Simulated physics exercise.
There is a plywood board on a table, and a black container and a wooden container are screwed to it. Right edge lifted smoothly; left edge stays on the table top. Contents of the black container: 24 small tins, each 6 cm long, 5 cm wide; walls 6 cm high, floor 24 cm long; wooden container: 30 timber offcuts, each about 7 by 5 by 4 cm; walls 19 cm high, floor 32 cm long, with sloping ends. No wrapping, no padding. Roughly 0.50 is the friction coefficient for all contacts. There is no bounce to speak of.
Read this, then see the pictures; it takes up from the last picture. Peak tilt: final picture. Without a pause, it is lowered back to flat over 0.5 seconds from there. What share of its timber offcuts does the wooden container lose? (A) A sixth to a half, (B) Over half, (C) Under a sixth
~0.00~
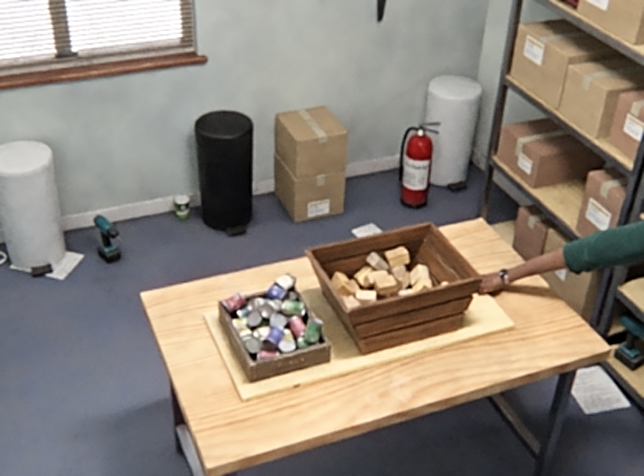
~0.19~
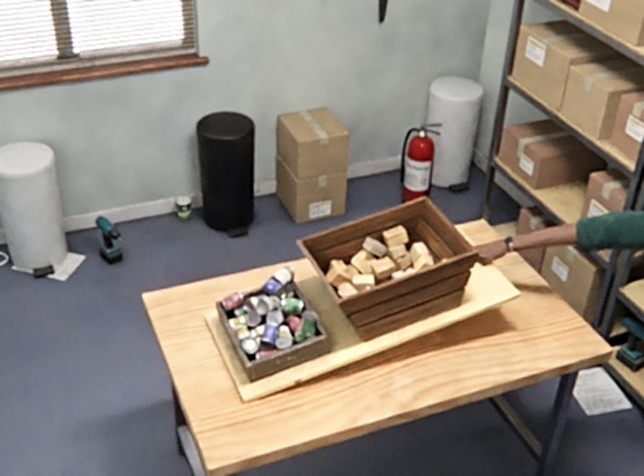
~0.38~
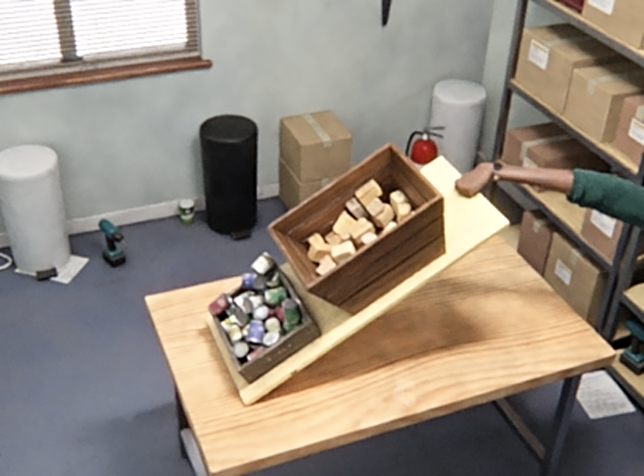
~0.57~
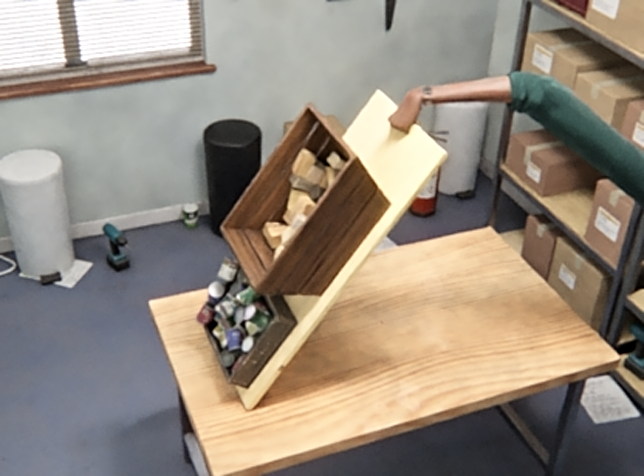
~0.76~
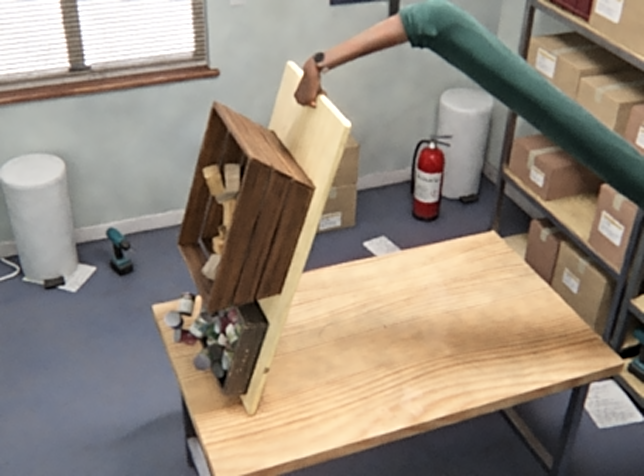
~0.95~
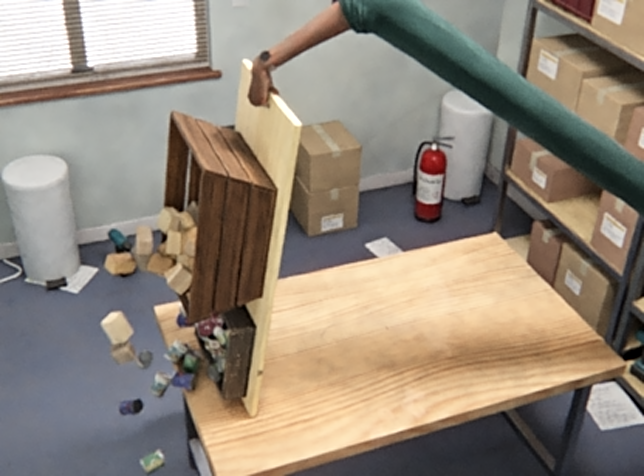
B, over half.
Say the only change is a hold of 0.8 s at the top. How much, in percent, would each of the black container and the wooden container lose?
With that change, black container sheds 60 percent and wooden container sheds 100 percent.
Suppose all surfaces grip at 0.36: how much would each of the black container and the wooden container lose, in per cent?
Then the black container sheds 60 per cent, while the wooden container sheds 100 per cent.
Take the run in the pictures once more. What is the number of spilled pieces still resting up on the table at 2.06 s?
I'd say close to 8 in all.
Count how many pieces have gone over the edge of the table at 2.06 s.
The total is close to 35.
After 1.13 s, tilt 58°; the black container is down by 12 of 24 and the wooden container is down by 24 of 30.
After 1.35 s, tilt 9°; the black container is down by 17 of 24 and the wooden container is down by 28 of 30.
After 1.66 s, tilt 0°; the black container is down by 17 of 24 and the wooden container is down by 28 of 30.
When it is over (at 2.06 s), the black container is down by 17 of 24 and the wooden container is down by 28 of 30. Asked share, 28 of 30, 93 per cent.
